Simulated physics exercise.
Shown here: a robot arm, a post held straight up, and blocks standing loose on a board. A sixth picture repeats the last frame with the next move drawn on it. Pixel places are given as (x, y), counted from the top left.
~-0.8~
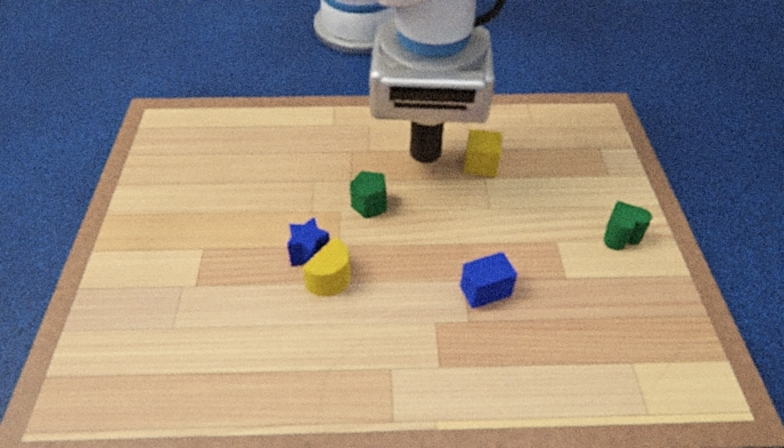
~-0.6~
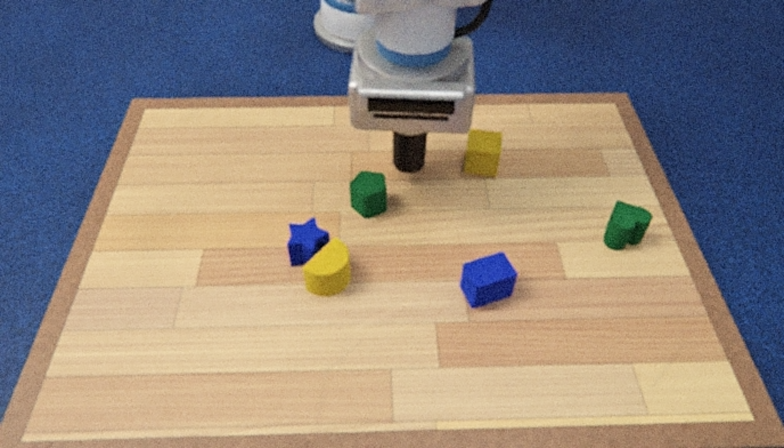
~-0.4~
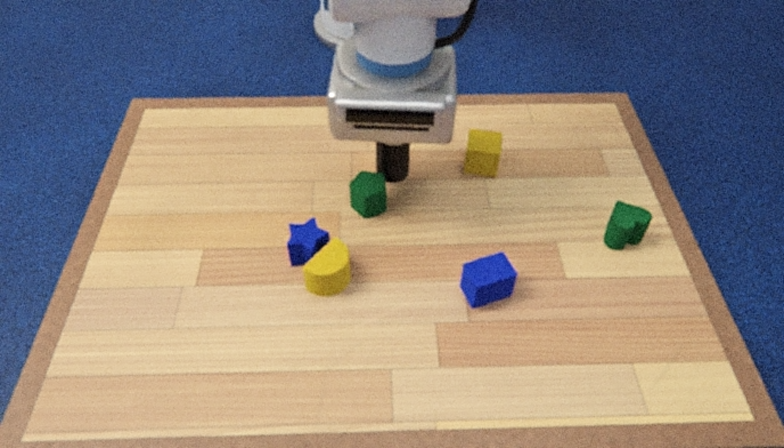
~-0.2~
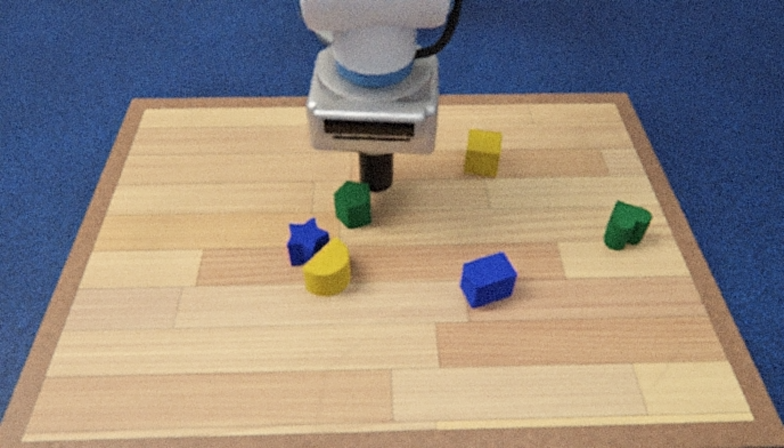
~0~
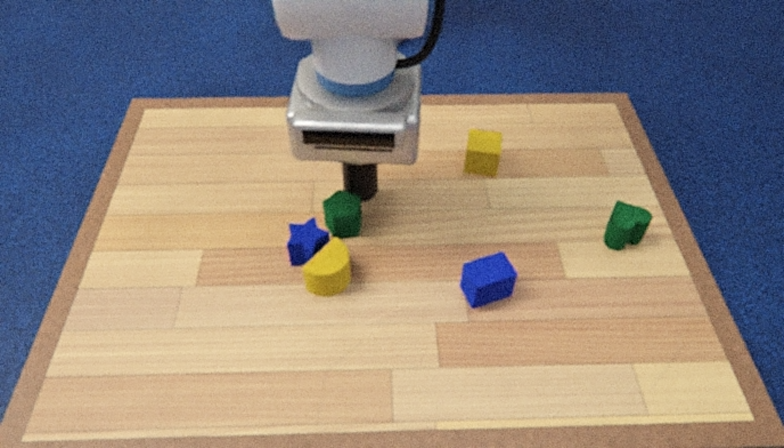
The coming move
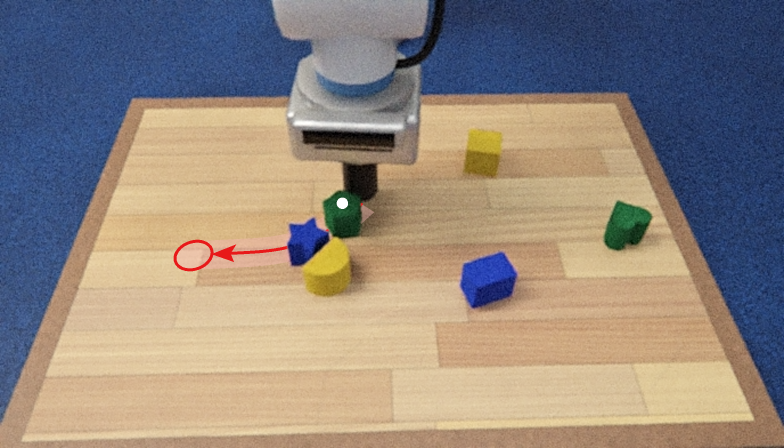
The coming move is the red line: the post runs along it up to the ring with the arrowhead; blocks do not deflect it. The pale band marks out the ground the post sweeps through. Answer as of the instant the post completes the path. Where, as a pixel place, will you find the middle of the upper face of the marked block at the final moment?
My best guess is (277, 256).
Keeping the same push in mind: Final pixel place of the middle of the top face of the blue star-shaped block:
Most likely (259, 284).
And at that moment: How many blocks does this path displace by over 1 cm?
The answer is two blocks, counting only moves over 1 cm.
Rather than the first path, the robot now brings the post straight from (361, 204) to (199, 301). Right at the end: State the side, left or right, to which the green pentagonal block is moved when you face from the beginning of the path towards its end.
Answer: Leftward.
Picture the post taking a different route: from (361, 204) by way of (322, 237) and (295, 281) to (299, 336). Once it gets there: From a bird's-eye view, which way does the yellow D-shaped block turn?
Viewed from overhead, the yellow D-shaped block winds up turned anticlockwise.
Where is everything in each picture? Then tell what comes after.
Post tip at (425, 153); block tops, blue star-shaped block at (306, 233); yellow D-shaped block at (329, 258); green pentagonal block at (369, 182), in the first picture.
Post at (409, 162); blocks unchanged, in the second picture.
Post at (392, 172); blocks unchanged, in the third picture.
Post at (376, 181); green pentagonal block at (353, 193), in the fourth picture.
Post at (361, 190); blue star-shaped block at (306, 233); yellow D-shaped block at (329, 258); green pentagonal block at (342, 203), in the fifth picture.
Path on the board, from (361, 204) through (318, 236) and (257, 252) to (194, 255); the dot is on the green pentagonal block.
The first path, step by step. One third of the way, post at (315, 223); blue star-shaped block at (274, 264); green pentagonal block at (298, 240).
Two thirds of the way, post at (252, 238); blue star-shaped block at (259, 284), turned 30° anticlockwise; green pentagonal block at (277, 256), turned 35° anticlockwise.
At the end, post at (188, 242); blue star-shaped block at (259, 284), turned 30° anticlockwise; yellow D-shaped block in place; green pentagonal block at (277, 256), turned 35° anticlockwise.
